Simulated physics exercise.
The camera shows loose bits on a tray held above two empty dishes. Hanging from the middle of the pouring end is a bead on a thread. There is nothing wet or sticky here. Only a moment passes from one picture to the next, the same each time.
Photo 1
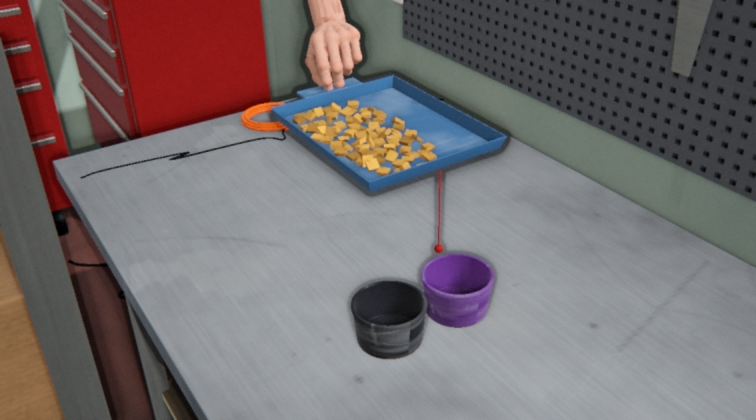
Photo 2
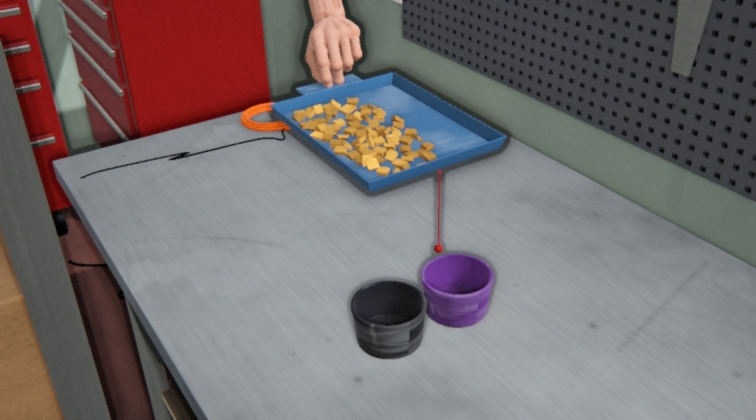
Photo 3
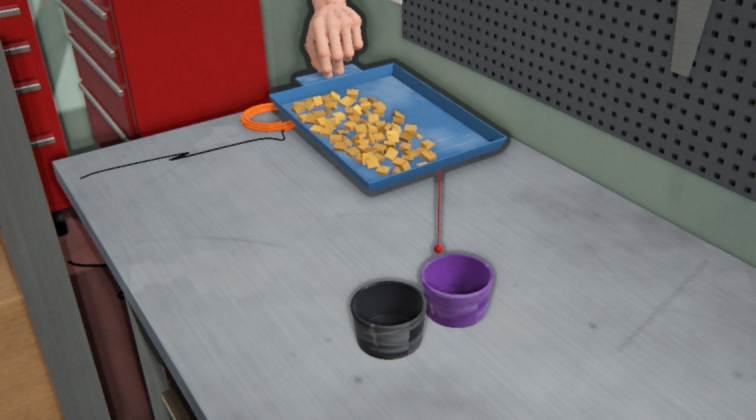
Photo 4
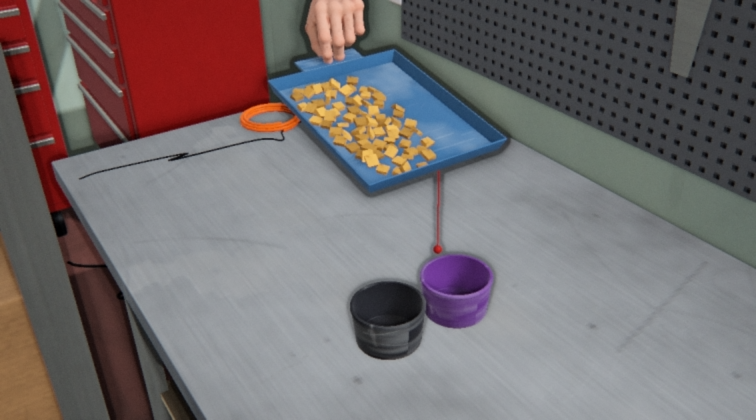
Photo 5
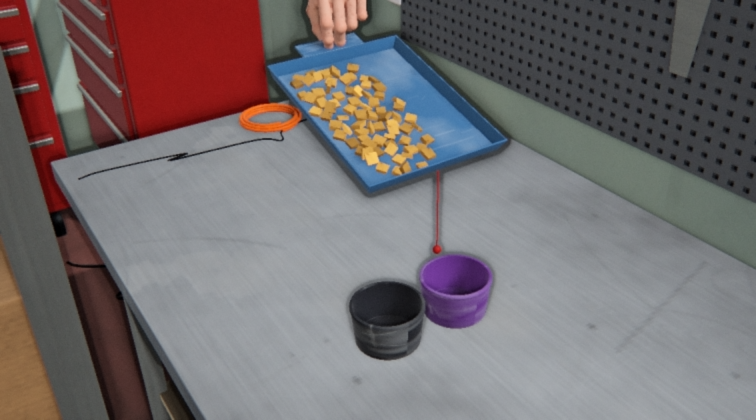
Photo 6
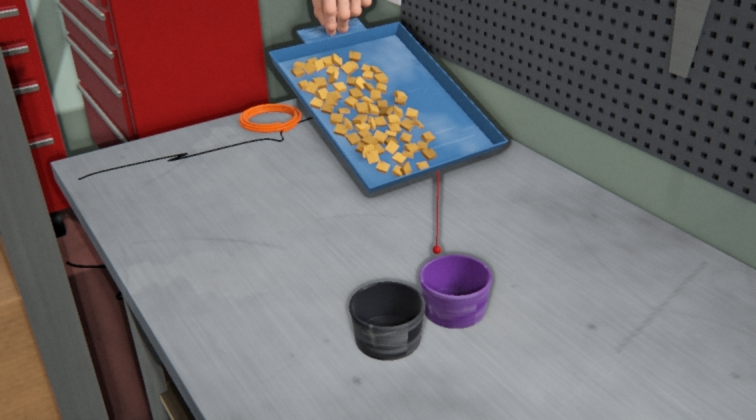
A hand raises the back of a blue tray of cereal squares, tilting it toward two dishes.
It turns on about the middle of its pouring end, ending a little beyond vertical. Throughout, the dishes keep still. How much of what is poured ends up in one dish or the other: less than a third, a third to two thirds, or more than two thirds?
A third to two thirds.
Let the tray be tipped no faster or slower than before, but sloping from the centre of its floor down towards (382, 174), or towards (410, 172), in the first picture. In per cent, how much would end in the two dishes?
Near 40 % and, after that, 80 %.
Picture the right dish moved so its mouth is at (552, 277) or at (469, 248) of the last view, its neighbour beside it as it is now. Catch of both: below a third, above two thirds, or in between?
Below one third; under a third.
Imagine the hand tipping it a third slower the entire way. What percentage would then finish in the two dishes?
It would be close to 70 per cent.
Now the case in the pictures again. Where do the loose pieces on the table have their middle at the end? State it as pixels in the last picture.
Check roughly (507, 316) and you'll find the middle.
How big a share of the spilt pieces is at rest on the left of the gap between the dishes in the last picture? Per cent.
That comes to about 10 per cent of the pieces.
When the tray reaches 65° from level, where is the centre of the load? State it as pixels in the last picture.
Around (414, 151).
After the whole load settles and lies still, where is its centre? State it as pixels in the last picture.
I'd put the middle somewhere around (457, 314).
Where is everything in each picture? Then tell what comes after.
Corners of the pouring end near (371, 179) and (500, 136), level; middle of the load near (362, 136), cereal squares; left dish near (410, 337); right dish near (478, 306); bead on its thread near (439, 249), in the first picture.
Corners of the pouring end near (371, 179) and (500, 136), level; middle of the load near (361, 134), in the second picture.
Corners of the pouring end near (371, 179) and (500, 137), tipped barely, level across its low end; middle of the load near (361, 129), in the third picture.
Corners of the pouring end near (371, 181) and (500, 137), tipped a little, level across its low end; middle of the load near (361, 122), in the fourth picture.
Corners of the pouring end near (371, 182) and (500, 138), tipped clearly, level across its low end; middle of the load near (361, 115), in the fifth picture.
Corners of the pouring end near (372, 183) and (501, 139), tipped clearly, level across its low end; middle of the load near (362, 108); left dish near (408, 338); right dish near (477, 307), in the sixth picture.
Shortly afterwards, tray tipped steeply; all but a few on the tray; only a few in the air.
Next, tray tipped past a quarter turn; a little on the tray; near a quarter in the left dish; a little in the right dish; near a third outside both; near a quarter in the air.
Some moments later, tray tipped past a quarter turn; near a quarter in the left dish; near a quarter in the right dish; near half outside both.
In the end, tray tipped past a quarter turn; near a quarter in the left dish; near a quarter in the right dish; near half outside both.
